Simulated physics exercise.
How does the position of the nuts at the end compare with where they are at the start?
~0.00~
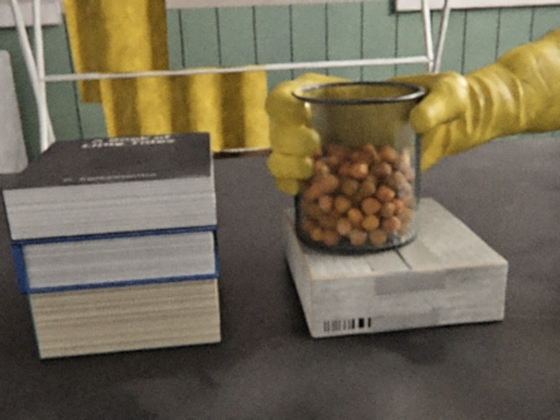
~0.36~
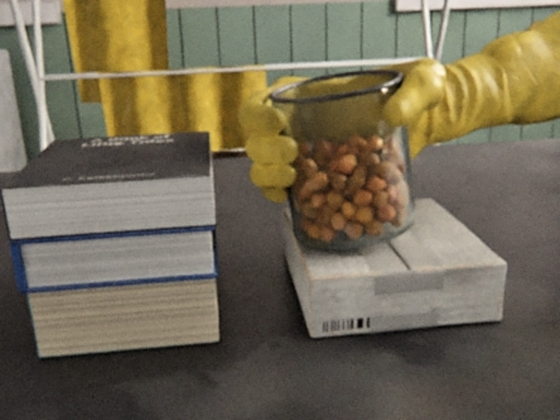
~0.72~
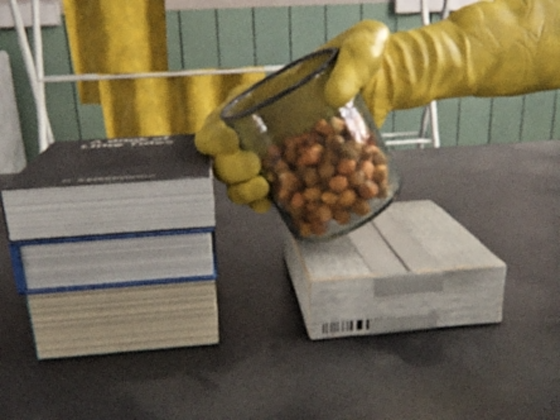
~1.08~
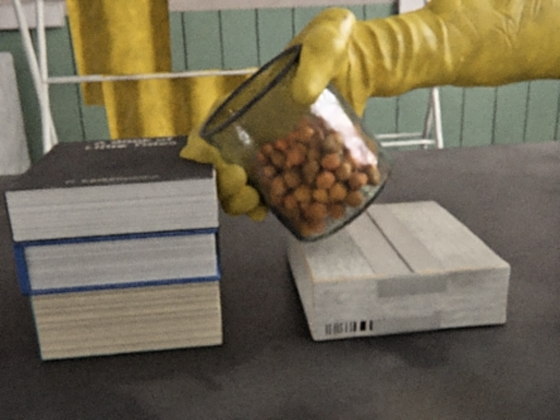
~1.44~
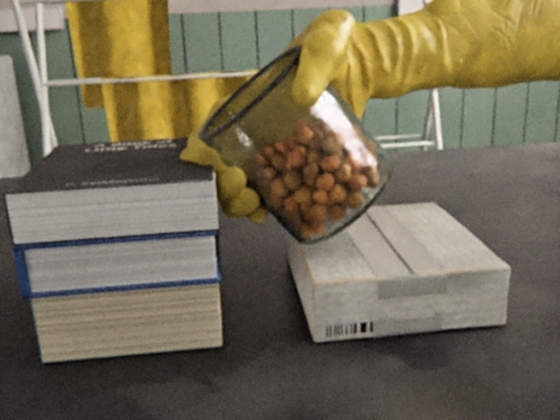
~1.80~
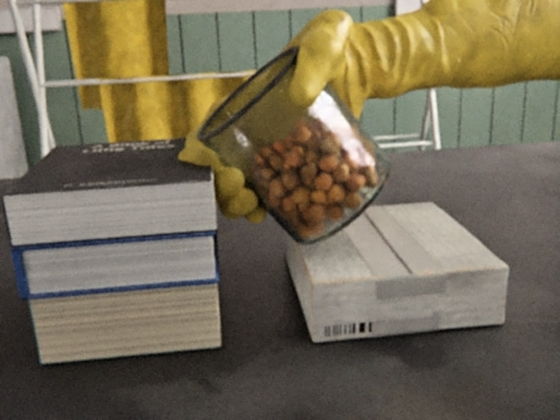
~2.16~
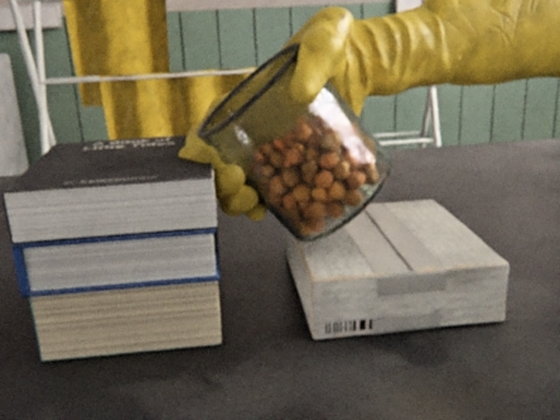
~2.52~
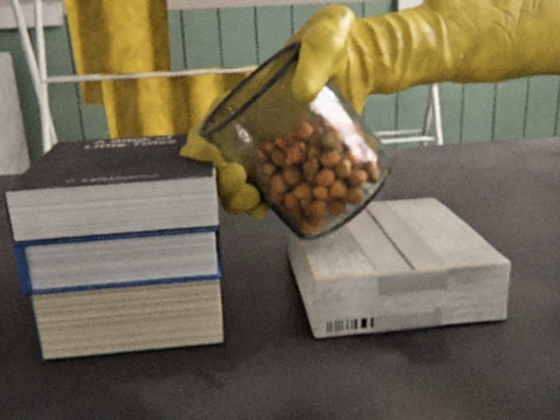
The nuts end up a little further left and slightly higher than at the start, when they are in the upright glass on the pale box.
